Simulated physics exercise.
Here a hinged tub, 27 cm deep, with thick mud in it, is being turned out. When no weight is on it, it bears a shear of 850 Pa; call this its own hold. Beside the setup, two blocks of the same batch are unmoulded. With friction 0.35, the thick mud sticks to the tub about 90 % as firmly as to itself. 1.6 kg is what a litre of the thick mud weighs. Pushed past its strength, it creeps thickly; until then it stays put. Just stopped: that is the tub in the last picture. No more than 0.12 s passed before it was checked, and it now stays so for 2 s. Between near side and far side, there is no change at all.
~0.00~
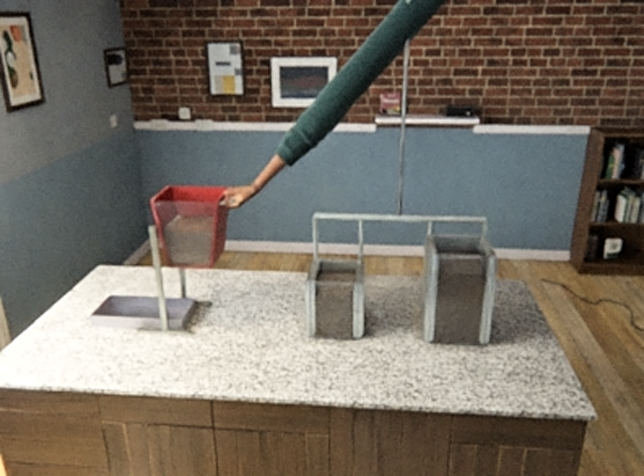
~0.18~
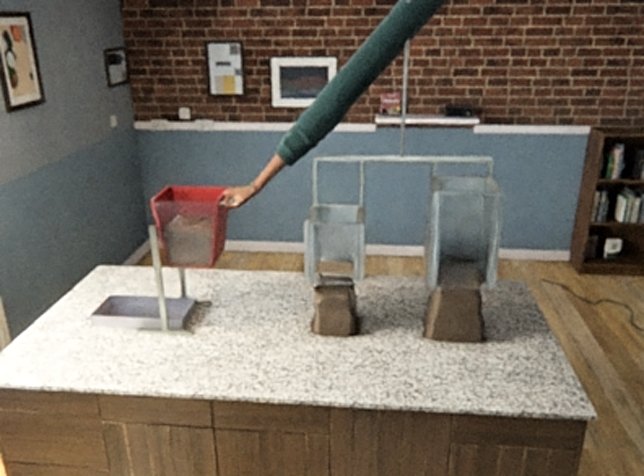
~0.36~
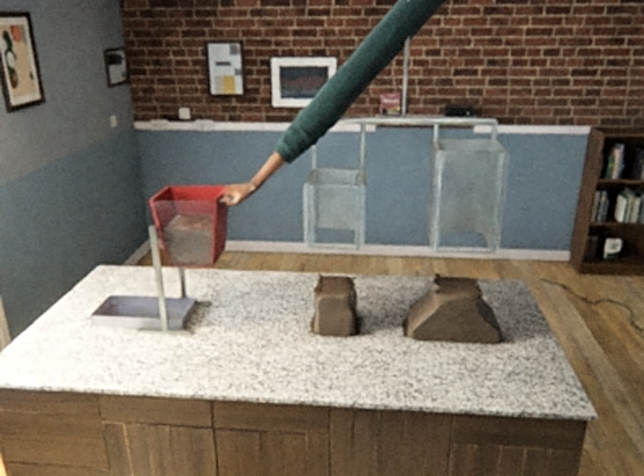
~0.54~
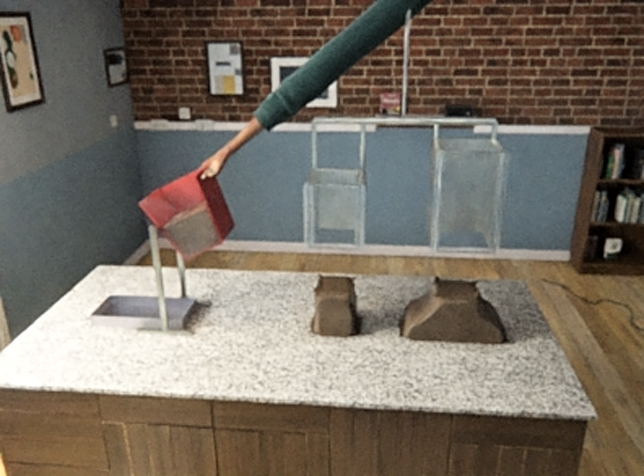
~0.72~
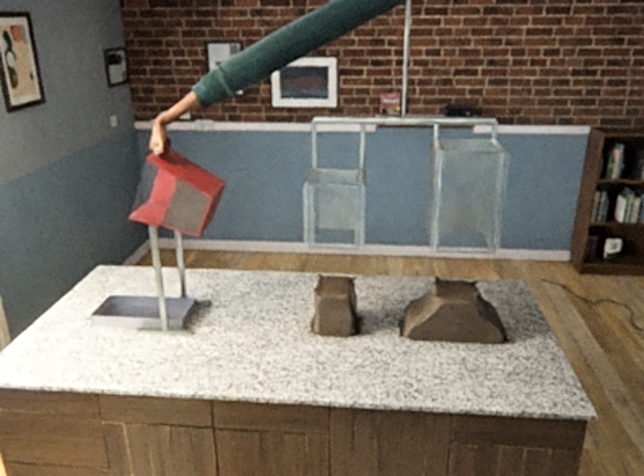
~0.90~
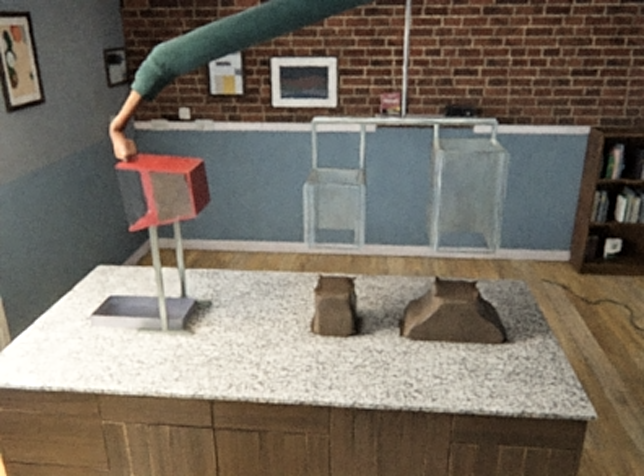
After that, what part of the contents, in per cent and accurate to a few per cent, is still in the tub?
The part still in the tub is near 100 out of 100.
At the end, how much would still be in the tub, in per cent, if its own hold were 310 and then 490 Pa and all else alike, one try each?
Try one gives 45 per cent, try two gives 60 per cent.
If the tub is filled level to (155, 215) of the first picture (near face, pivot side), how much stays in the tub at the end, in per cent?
Result: Approx. 65 % remaining in tub.
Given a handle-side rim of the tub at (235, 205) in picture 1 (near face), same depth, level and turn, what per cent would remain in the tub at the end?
Then about 50 %.
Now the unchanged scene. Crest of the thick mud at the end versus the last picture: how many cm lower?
5 cm.
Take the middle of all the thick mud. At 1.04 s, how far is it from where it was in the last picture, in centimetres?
It has moved close to 2 cm.
After 1.04 s, the tub is at 95 degrees and holds 100 %.
After 1.21 s, the tub is at 95 degrees and holds 100 %.
After 1.38 s, the tub is at 95 degrees and holds 100 %.
After 1.55 s, the tub is at 95 degrees and holds 100 %.
After 2.90 s, at the end, the tub is at 95 degrees and holds 100 %.
